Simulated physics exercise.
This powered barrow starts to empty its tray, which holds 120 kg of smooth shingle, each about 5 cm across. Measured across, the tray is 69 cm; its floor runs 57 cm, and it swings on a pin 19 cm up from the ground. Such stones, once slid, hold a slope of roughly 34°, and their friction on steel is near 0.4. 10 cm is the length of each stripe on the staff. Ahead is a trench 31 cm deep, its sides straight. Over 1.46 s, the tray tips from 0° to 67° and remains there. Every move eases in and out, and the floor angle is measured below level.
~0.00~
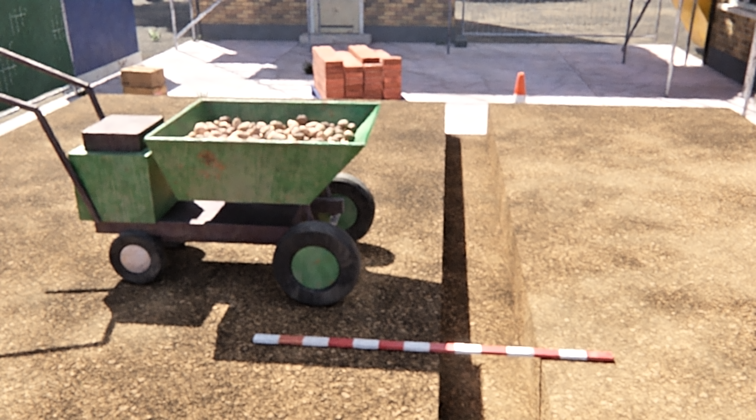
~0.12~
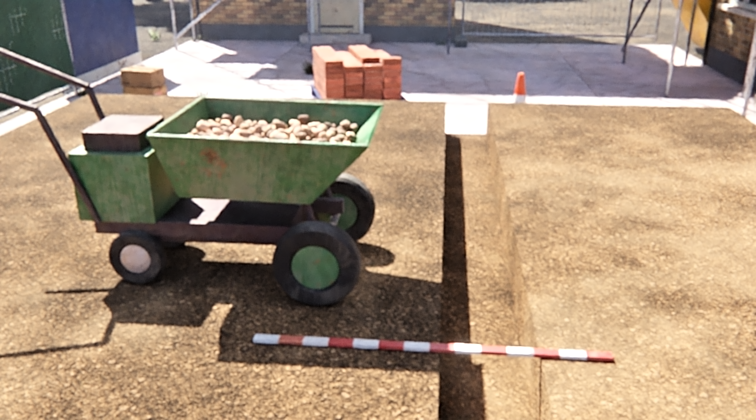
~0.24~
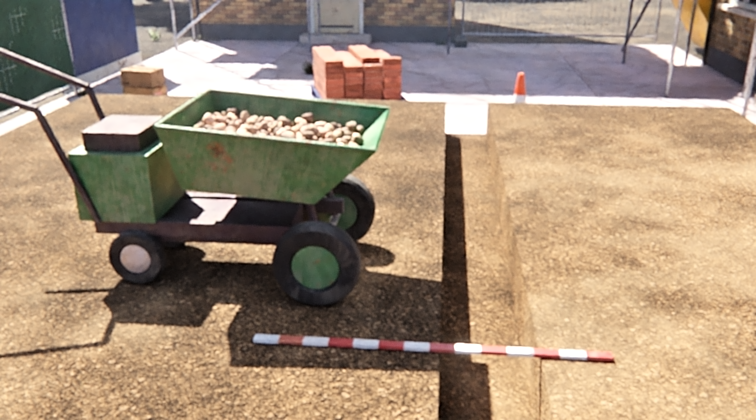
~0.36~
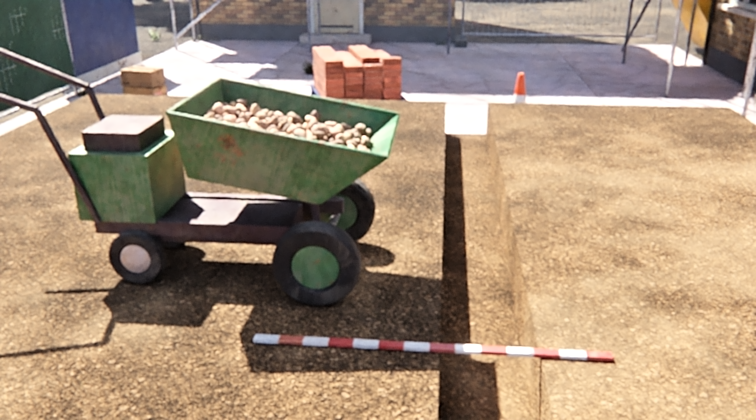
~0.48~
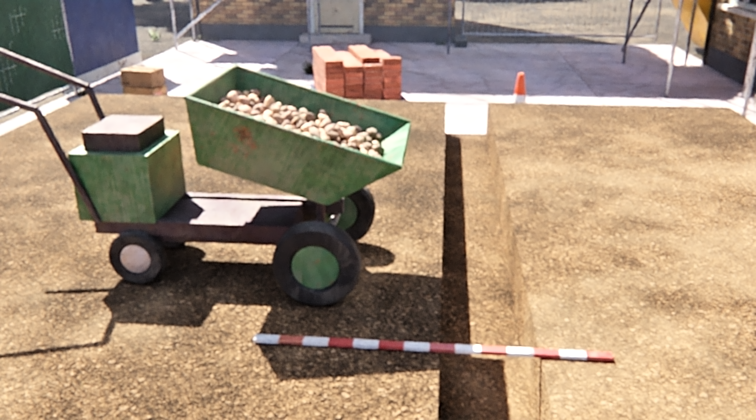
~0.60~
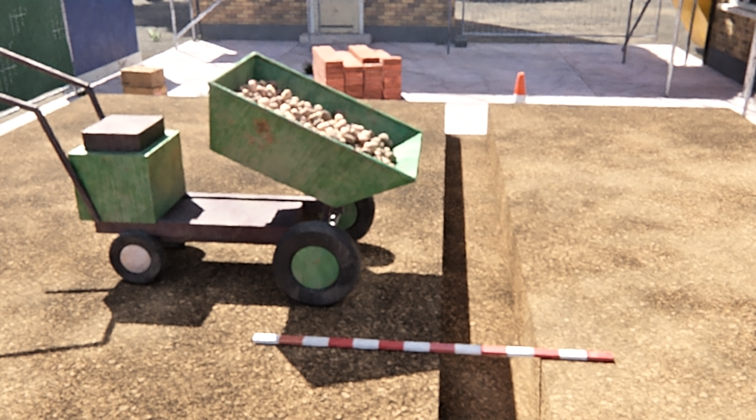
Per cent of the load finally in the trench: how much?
Approx. 91 %.
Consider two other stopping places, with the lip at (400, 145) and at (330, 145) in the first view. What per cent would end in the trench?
The first start gives about 50 per cent, the second about 100.
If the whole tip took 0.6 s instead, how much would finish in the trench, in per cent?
It would come to roughly 70 per cent.
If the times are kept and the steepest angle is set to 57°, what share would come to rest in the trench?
I'd guess some 85 in a hundred.
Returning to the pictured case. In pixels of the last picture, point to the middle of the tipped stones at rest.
About (491, 320).
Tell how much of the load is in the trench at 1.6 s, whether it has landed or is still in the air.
Close to 50 per cent at that time.
After 1.1 s the floor is at 57°; 100 % in the tray; the foremost stones are at (458, 215).
After 1.6 s the floor is at 67°; 44 % in the tray, 51 % in the trench, 5 % past the trench; the foremost stones are at (563, 284).
After 1.9 s the floor is at 67°; 15 % in the tray, 76 % in the trench, 9 % past the trench; the foremost stones are at (622, 278).
After 3.9 s the floor is at 67°; 0 % in the tray, 91 % in the trench, 9 % past the trench; the foremost stones are at (651, 282).
